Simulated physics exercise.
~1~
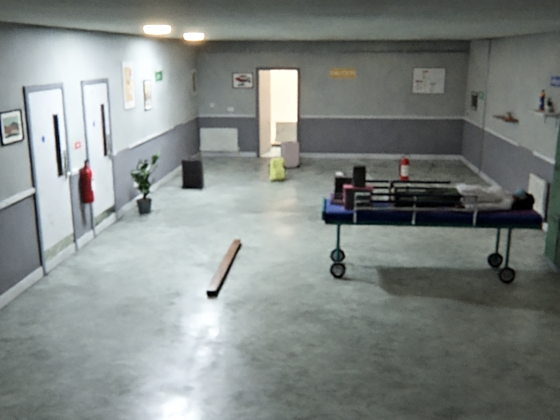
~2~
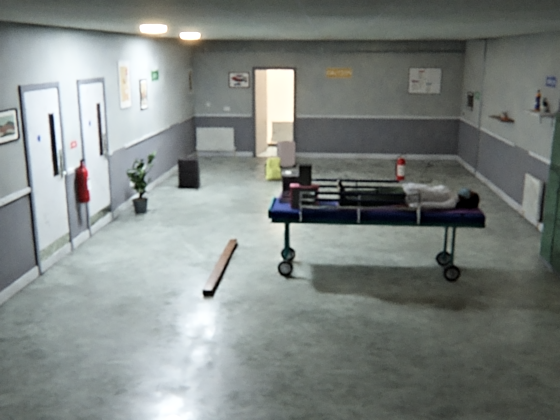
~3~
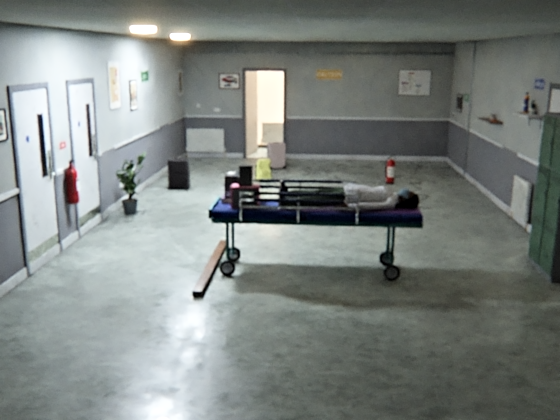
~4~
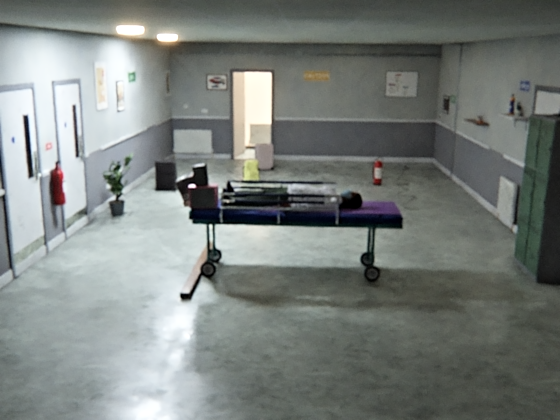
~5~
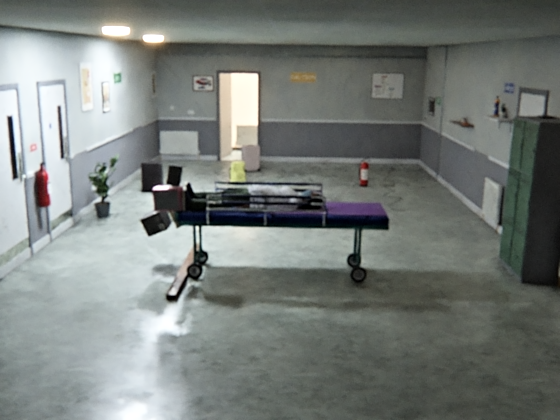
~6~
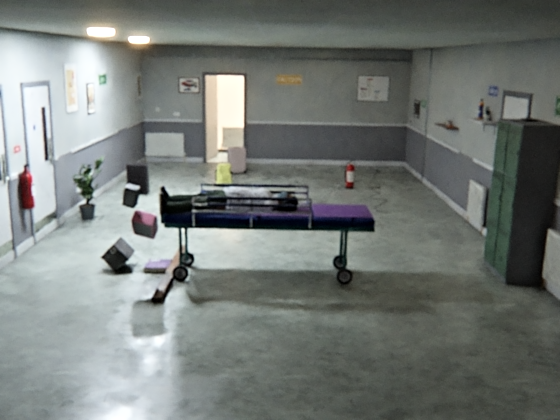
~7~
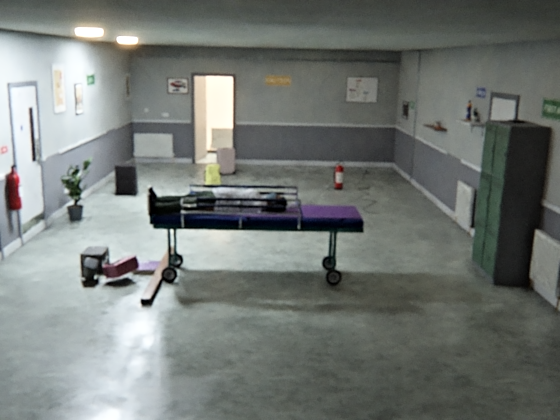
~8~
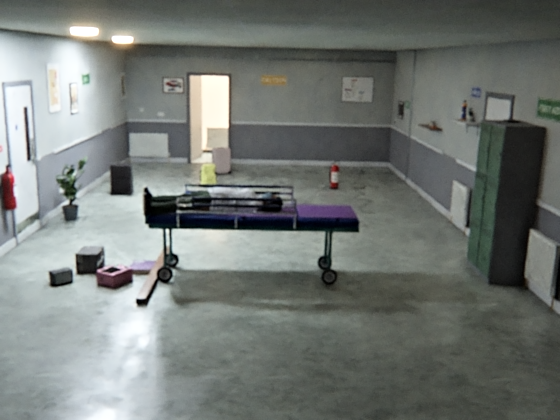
A wheeled stretcher rolls left, stops at a sill, and its loose boxes tumble off.
